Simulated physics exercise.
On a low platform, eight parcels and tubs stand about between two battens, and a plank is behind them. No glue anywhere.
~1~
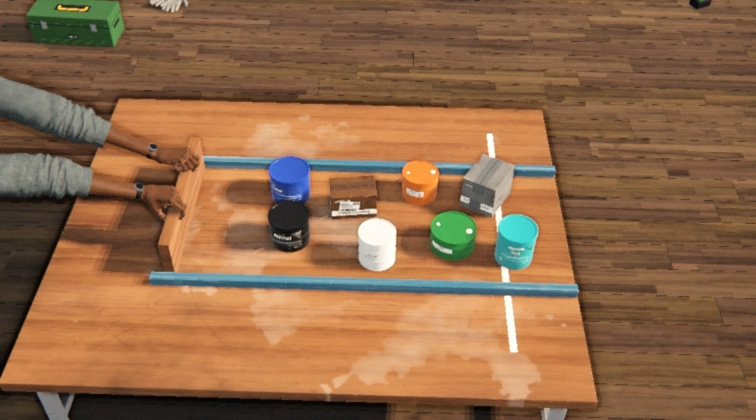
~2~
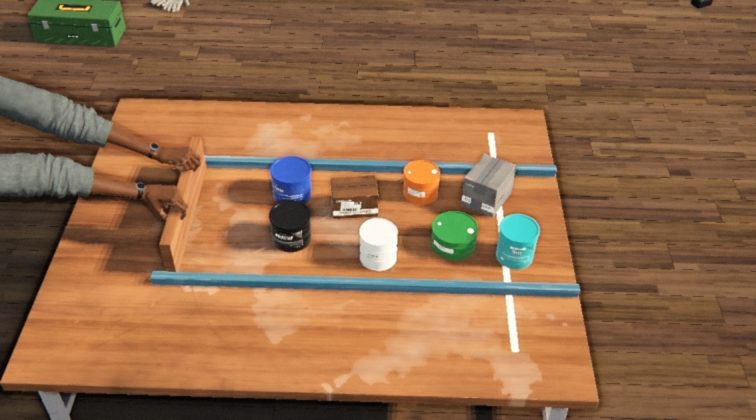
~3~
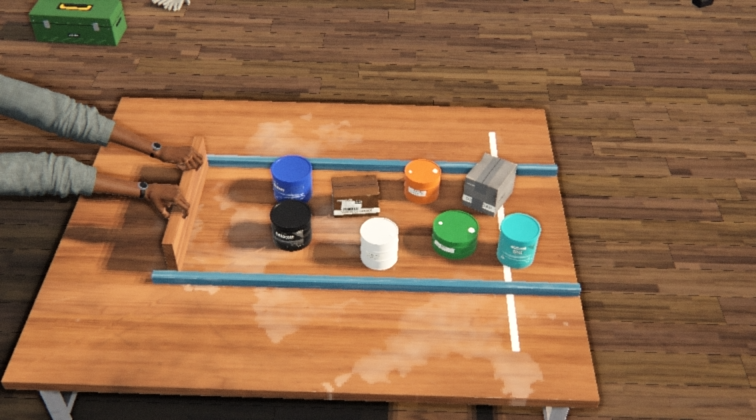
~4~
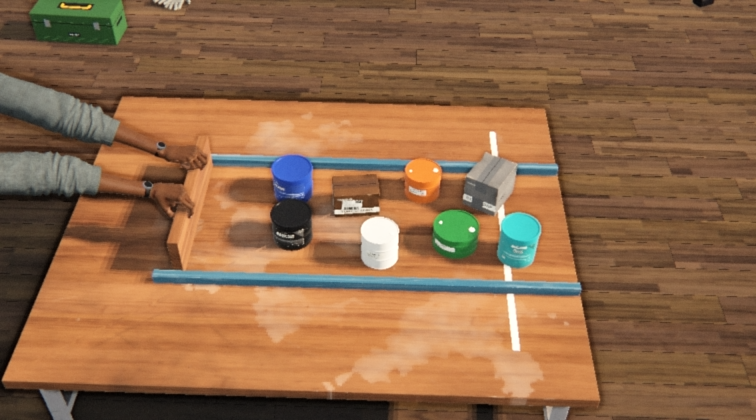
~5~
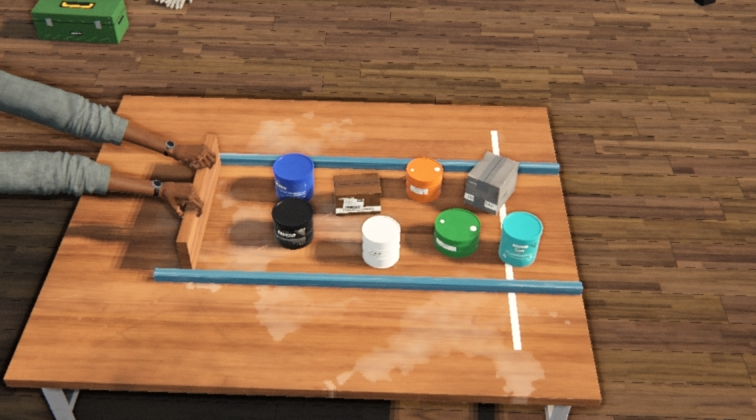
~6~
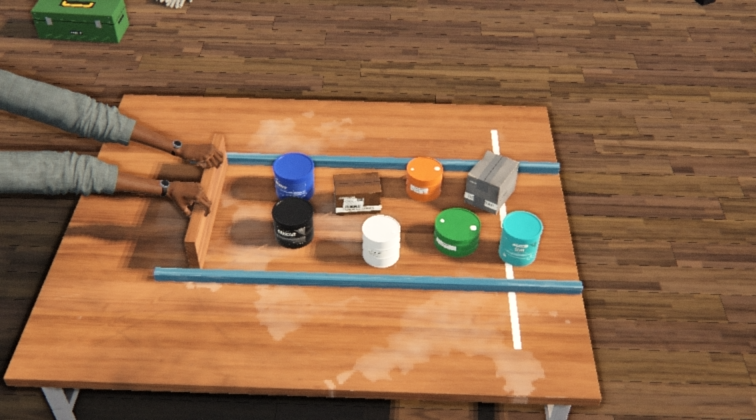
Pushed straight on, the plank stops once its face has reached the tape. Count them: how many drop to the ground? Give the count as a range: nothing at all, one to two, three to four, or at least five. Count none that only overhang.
The count is one to two.
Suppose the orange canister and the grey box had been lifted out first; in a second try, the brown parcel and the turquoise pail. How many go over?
Try 1: 1; try 2: 0.
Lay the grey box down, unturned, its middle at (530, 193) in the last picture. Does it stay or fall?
Note: Grey box leaves the top.
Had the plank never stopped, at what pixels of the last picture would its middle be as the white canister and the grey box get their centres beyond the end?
I'd say about (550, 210) for the first one and about (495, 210) for the second.
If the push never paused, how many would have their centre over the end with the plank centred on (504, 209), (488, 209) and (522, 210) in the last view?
First 2, then 1, then 4.
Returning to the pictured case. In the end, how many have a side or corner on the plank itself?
The count in contact is 3.
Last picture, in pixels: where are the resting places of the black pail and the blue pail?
In the last picture the black pail sits at (528, 232) while the blue pail sits at (522, 182).
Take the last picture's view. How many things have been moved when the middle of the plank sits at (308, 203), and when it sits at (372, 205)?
At the first spot the count is 3, and at the second it is 5.
Soon after, none off yet; turquoise pail at rest near (520, 239); grey box at rest near (491, 182); green canister at rest near (457, 232).
After that, none off yet; turquoise pail displaced about its own width near (556, 245); grey box displaced about its own width near (523, 192); green canister displaced about its own width near (512, 243).
In the end, the number that fall off is one or two; gone, grey box and turquoise pail.
